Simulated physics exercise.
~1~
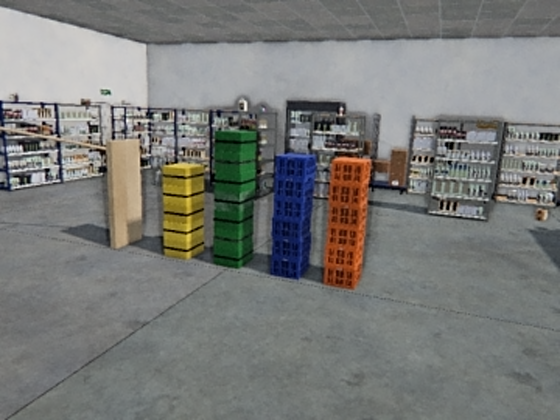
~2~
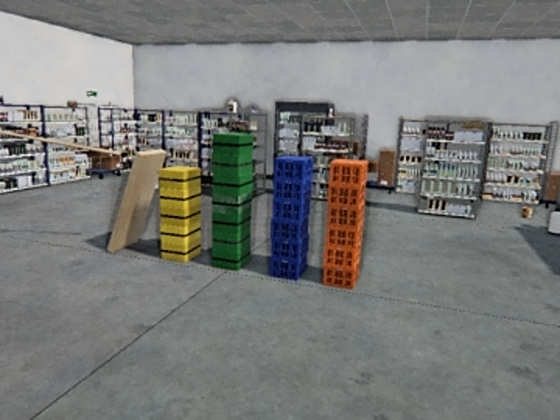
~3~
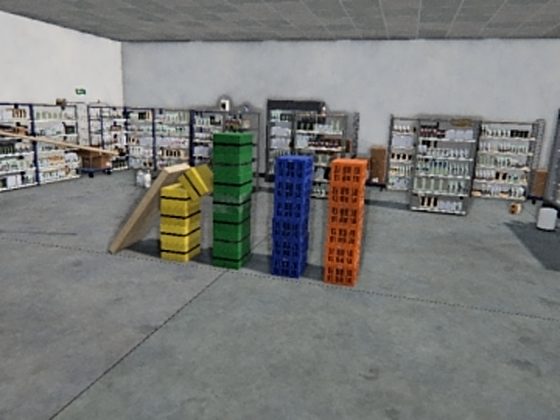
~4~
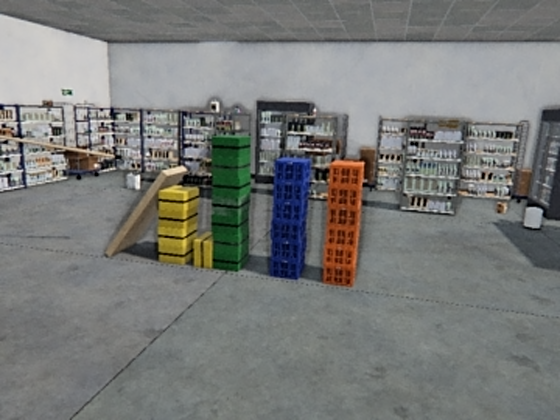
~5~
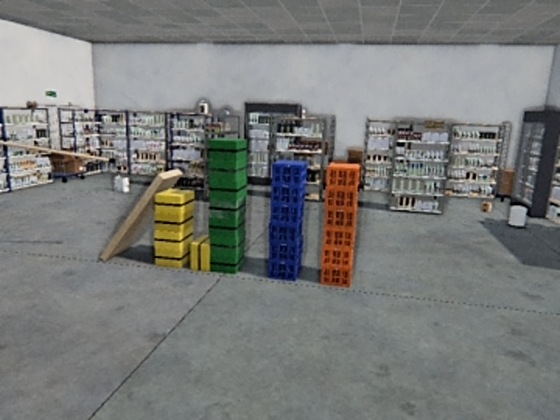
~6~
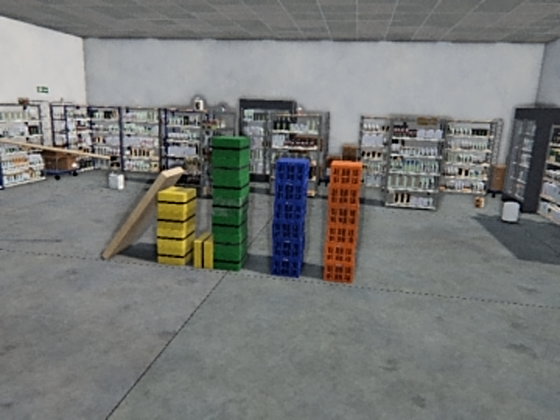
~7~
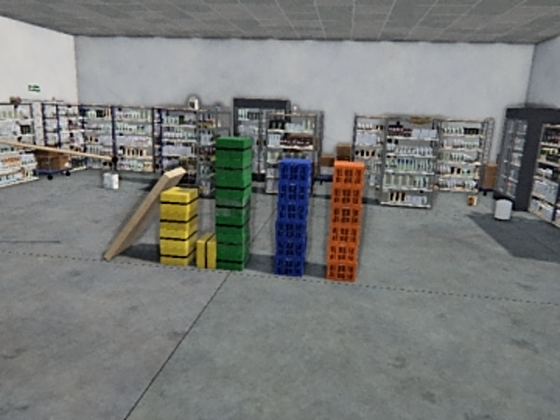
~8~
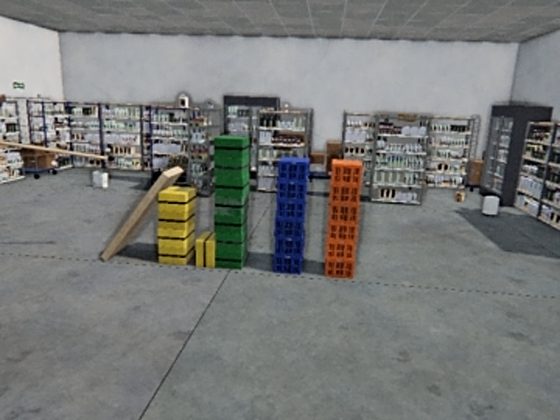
In a shop, a leaning board knocks the top yellow crate down beside the green stack.
